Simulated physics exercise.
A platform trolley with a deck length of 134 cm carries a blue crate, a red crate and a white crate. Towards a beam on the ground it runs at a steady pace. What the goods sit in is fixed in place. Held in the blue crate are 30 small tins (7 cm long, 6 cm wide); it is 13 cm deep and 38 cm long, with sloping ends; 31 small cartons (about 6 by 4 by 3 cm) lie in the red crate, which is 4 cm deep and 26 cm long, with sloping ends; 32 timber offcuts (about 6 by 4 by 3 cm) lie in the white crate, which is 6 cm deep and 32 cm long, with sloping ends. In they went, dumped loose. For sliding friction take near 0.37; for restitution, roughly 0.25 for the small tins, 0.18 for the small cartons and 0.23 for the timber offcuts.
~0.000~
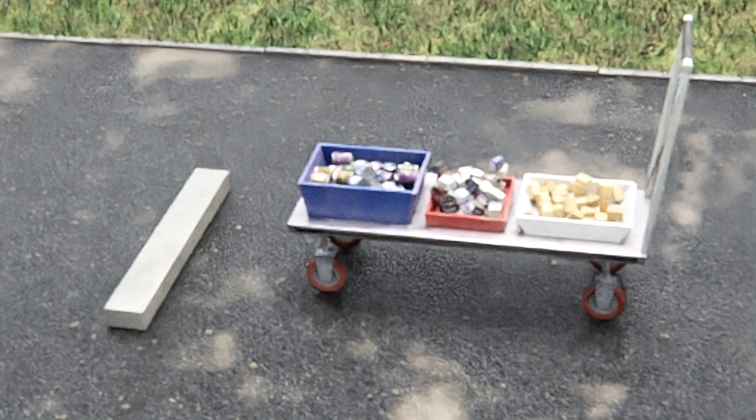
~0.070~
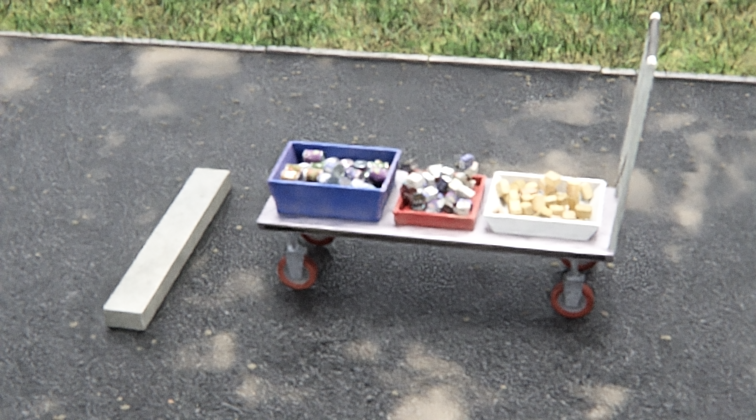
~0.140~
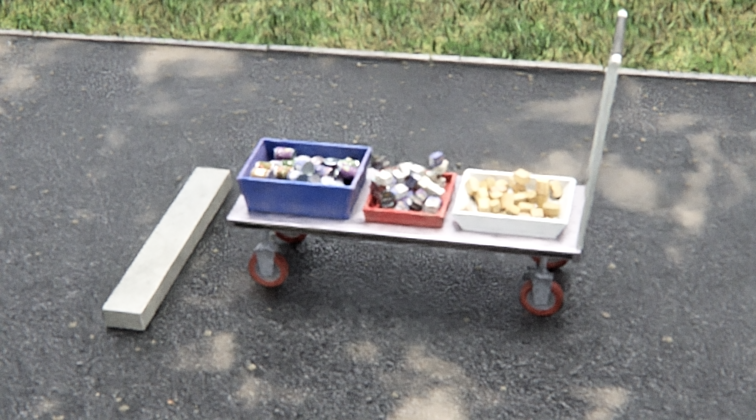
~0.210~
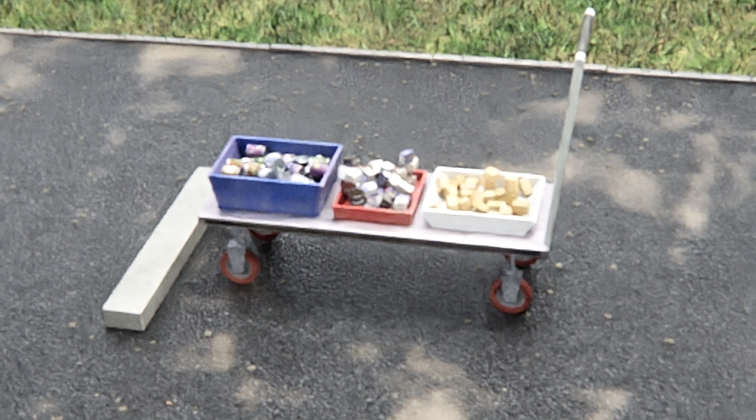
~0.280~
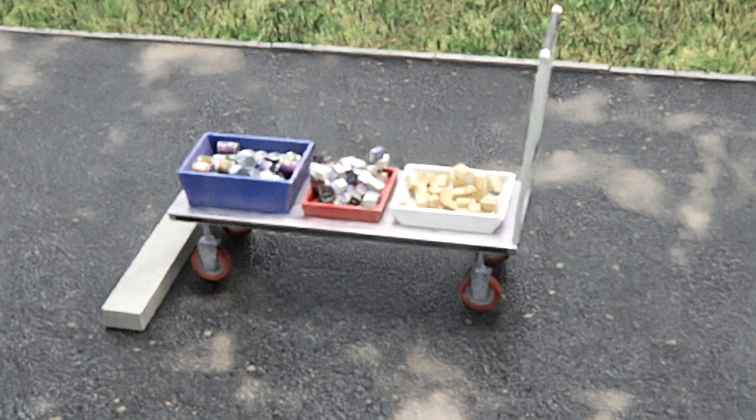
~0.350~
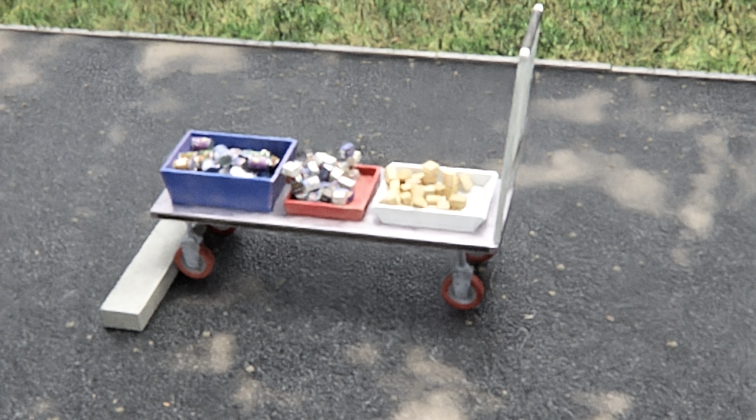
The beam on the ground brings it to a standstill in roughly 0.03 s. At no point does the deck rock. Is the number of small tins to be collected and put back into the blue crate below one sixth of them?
Yes, fewer than a sixth.
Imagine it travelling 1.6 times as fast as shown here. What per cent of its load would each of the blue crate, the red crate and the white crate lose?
In that case the blue crate sheds 10 per cent, the red crate 40 per cent and the white crate 30 per cent.
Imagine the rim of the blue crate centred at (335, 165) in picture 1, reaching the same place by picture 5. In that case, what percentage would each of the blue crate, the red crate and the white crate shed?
Under that change it'd be blue crate at 0, red crate at 20 and white crate at 0 percent.
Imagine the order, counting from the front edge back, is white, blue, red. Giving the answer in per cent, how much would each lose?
In that arrangement the blue crate sheds 0 per cent of its load, the red crate 30 per cent, and the white crate 20 per cent.
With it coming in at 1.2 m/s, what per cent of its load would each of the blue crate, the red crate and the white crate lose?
Blue crate 0 %, red crate 20 %, white crate 0 %.
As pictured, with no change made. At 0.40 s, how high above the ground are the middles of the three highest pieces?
Mean height: Some 52 cm.
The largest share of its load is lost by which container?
Red crate.
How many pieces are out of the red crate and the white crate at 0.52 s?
The red crate is at about 8 and the white crate at about 2.
After 0.40 s, blue crate 30 in, 0 out, red crate 29 in, 2 out and white crate 32 in, 0 out.
After 0.52 s, blue crate 30 in, 0 out, red crate 23 in, 8 out and white crate 30 in, 2 out.
After 0.75 s, blue crate 30 in, 0 out, red crate 22 in, 9 out and white crate 28 in, 4 out.
Outcome (at 1.26 s), blue crate 30 in, 0 out, red crate 22 in, 9 out and white crate 28 in, 4 out. Asked share, 0 of 30, 0 per cent.
